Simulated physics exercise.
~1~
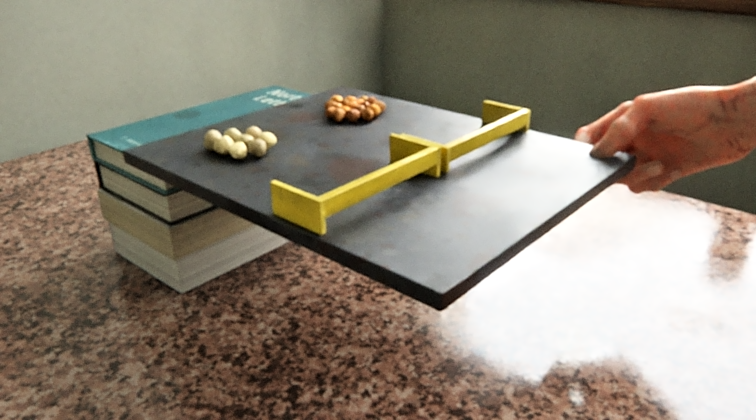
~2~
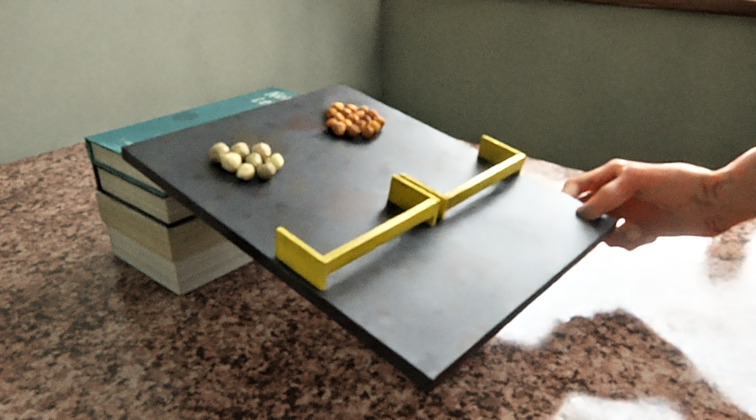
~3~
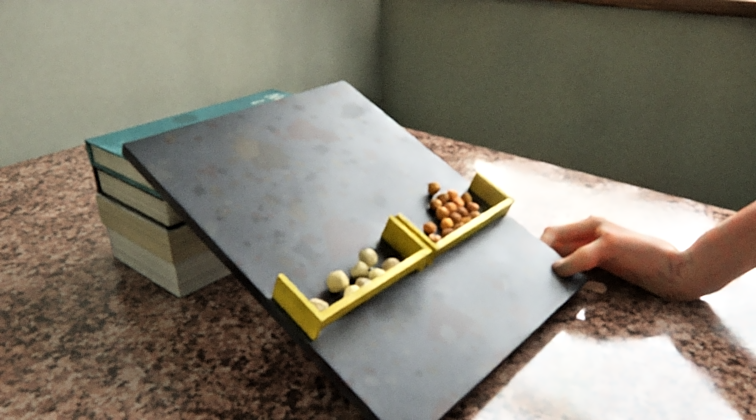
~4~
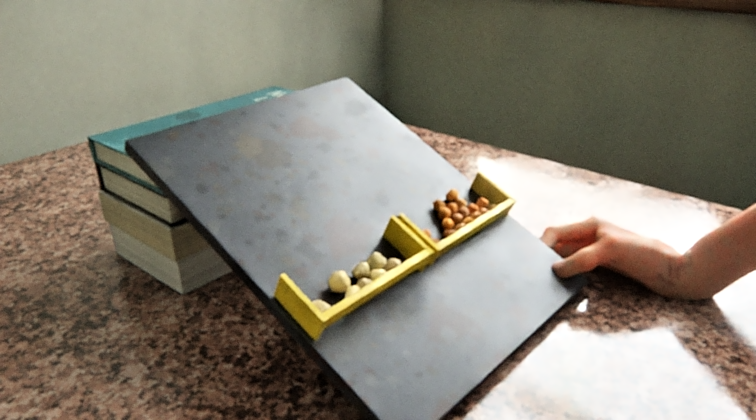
A hand lowered one end of a dark board that leaned on a stack of books, and the pale and brown bunches of small round things slid down the slope and ended up gathered behind their yellow gates.
